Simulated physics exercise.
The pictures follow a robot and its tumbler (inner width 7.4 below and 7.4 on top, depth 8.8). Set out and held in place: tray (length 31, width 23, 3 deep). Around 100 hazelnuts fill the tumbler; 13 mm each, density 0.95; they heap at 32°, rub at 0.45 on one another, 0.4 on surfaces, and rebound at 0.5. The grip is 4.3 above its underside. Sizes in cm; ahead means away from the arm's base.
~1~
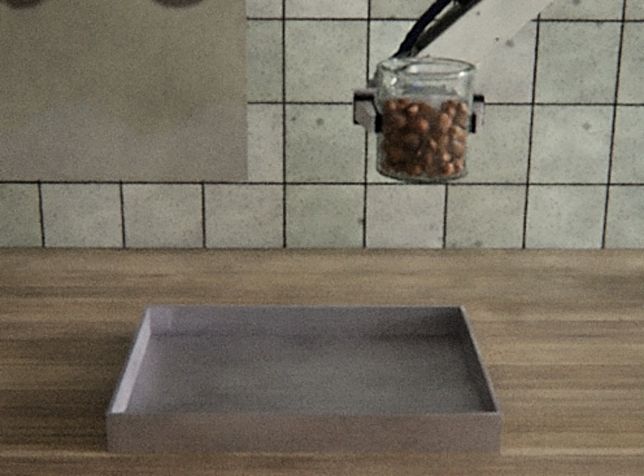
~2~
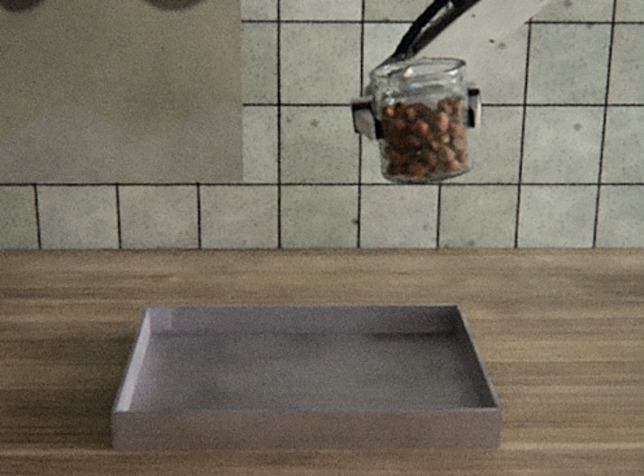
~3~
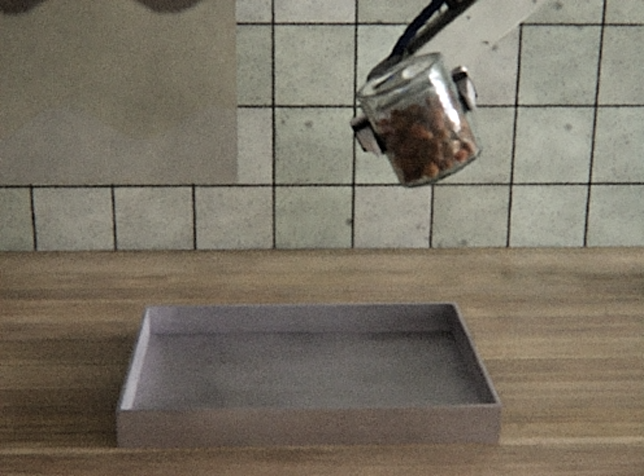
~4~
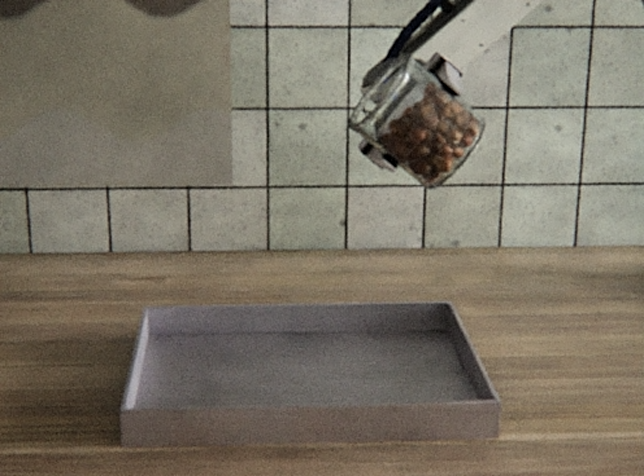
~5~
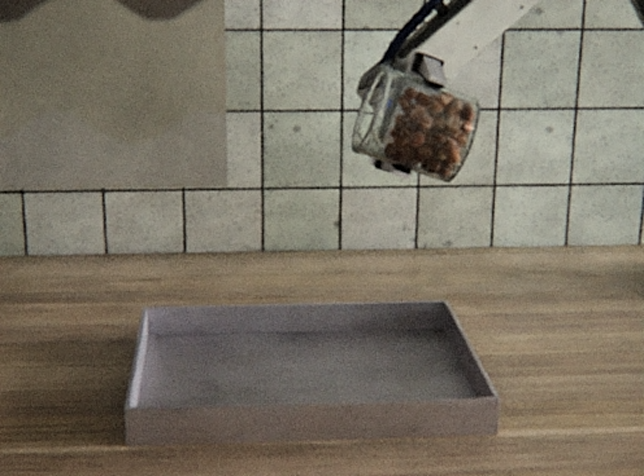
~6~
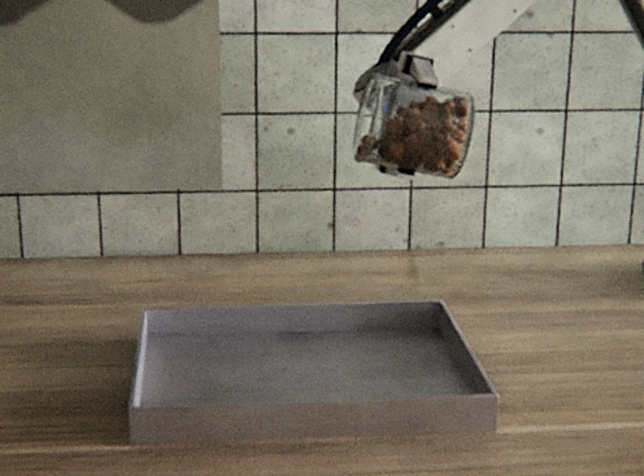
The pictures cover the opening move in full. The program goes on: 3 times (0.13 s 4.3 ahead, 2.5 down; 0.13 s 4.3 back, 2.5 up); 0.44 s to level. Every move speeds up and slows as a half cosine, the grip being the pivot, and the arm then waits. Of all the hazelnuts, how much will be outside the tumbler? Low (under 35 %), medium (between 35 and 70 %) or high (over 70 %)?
Answer: Medium; between 35 and 70 % of the hazelnuts finish outside the tumbler.
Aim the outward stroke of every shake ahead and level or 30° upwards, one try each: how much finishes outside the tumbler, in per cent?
About 75 and 85 per cent.
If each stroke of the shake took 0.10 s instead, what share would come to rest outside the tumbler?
In that case some 45 per cent.
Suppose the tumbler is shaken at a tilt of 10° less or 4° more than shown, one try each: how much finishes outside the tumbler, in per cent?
About 15 and 55 per cent.
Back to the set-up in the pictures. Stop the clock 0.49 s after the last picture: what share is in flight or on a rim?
Some 6 per cent.
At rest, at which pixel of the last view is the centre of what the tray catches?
Near (258, 376).
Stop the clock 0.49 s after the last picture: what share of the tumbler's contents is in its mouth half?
Some 55 per cent.
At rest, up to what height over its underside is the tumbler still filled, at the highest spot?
Roughly 6.0 cm.
Then, 0.49 s on, tilted 78° forward, highest piece 25 above the table; 74 in the tumbler, 21 in the tray, 6 in flight or on a rim.
Then, 0.98 s on, tilted 46° forward, highest piece 26 above the table; 57 in the tumbler, 41 in the tray, 1 on the table or floor, 2 in flight or on a rim.
Then, 1.42 s on, level, highest piece 27 above the table; 57 in the tumbler, 43 in the tray, 1 on the table or floor.
Then, 2.47 s on, level, highest piece 27 above the table; 57 in the tumbler, 43 in the tray, 1 on the table or floor.
In the end, 57 in the tumbler, 43 in the tray, 1 on the table or floor. That is 44 % outside the tumbler.
